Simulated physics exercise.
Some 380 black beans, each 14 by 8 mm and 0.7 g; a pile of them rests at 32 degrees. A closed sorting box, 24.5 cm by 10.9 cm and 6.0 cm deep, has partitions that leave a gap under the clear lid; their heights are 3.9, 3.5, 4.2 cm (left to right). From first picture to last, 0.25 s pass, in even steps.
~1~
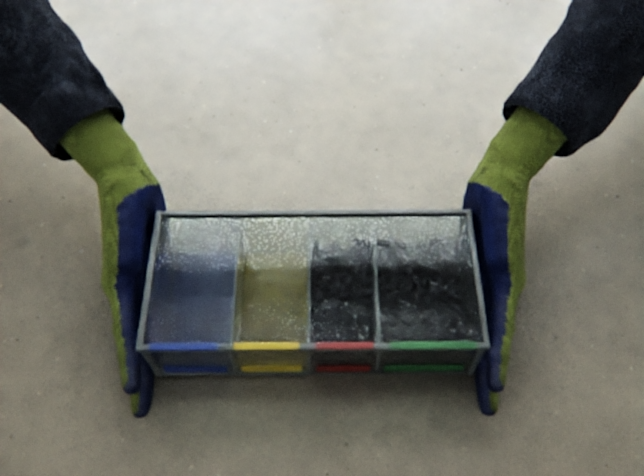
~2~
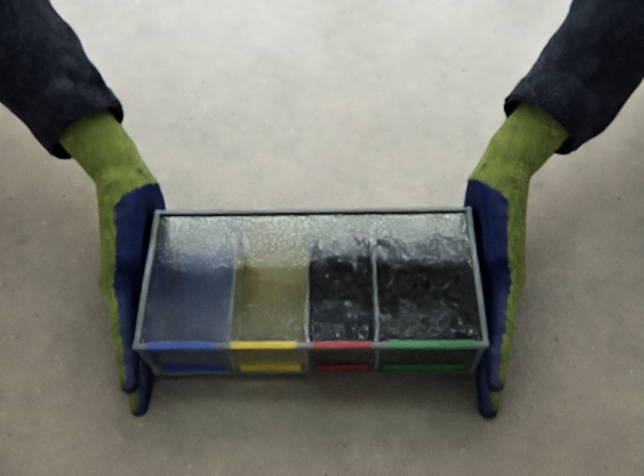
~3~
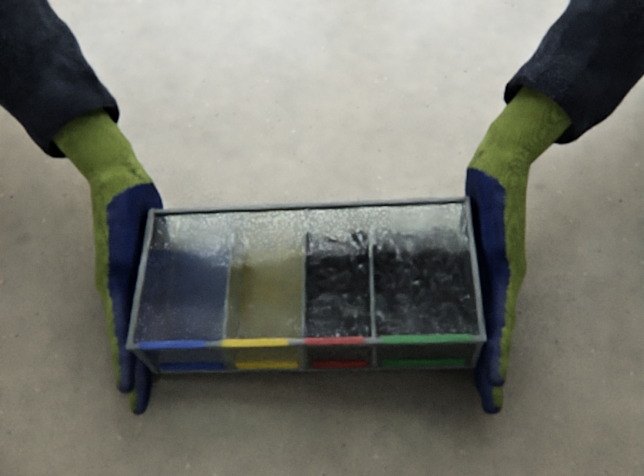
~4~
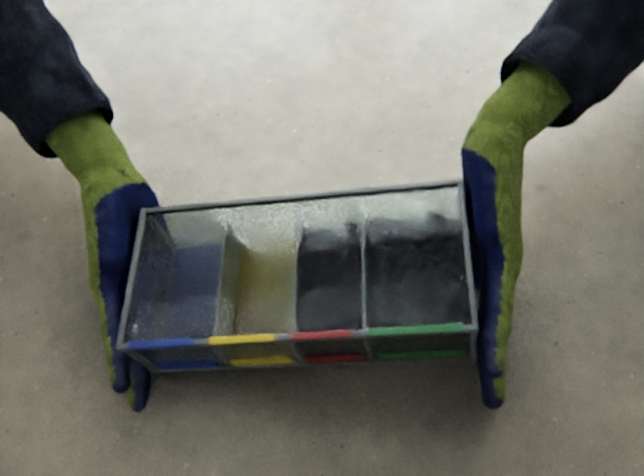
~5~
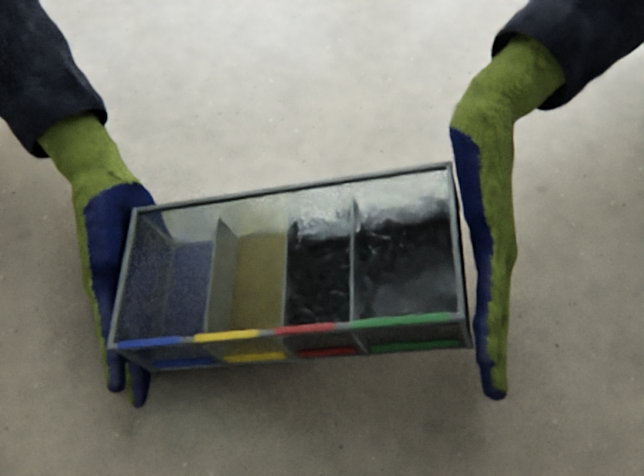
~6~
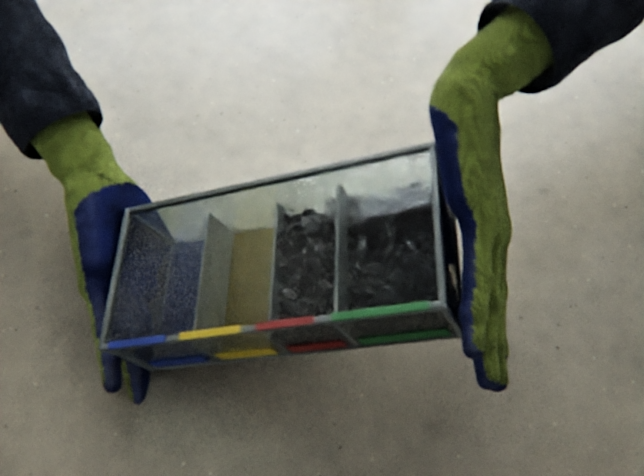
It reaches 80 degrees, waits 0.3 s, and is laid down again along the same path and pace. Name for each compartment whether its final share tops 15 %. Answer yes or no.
Red yes, blue yes, green yes, yellow no.
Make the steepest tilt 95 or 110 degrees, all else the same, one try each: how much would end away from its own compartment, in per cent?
Some 55 and 60 per cent.
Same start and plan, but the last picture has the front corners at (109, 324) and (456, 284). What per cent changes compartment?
It would be near 30 per cent.
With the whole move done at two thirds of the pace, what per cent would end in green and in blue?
Then: Green 40; blue 30.
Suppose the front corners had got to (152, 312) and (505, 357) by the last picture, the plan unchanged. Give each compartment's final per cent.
Red 35, blue 0, green 65, yellow 0.
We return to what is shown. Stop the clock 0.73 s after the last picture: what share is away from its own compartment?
About 30 per cent.
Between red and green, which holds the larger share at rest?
The green one has more.
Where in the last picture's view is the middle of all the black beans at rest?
At about (333, 313).
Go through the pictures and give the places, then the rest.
Box tilt 0 degrees, front corners at (143, 346) and (483, 344); red 40 %, green 60 %, in the first frame.
Box tilt 1 degrees, front corners at (140, 345) and (483, 343), in the second frame.
Box tilt 5 degrees, front corners at (133, 344) and (480, 337), lowest corner left front, in the third frame.
Box tilt 11 degrees, front corners at (124, 344) and (472, 326), lowest corner left front, in the fourth frame.
Box tilt 17 degrees, front corners at (114, 345) and (459, 314), lowest corner left front, in the fifth frame.
Box tilt 23 degrees, front corners at (106, 345) and (440, 303), lowest corner left front; red 40 %, green 60 %, in the sixth frame.
Then, 0.73 s after the last picture, tilt 80 degrees; red 25 %, blue 20 %, green 45 %, yellow 10 %.
Then, 1.22 s after the last picture, tilt 41 degrees; red 25 %, blue 25 %, green 40 %, yellow 10 %.
Then, 1.77 s after the last picture, tilt 0 degrees; red 25 %, blue 25 %, green 40 %, yellow 10 %.
In the end, red 25 %, blue 25 %, green 40 %, yellow 10 %.
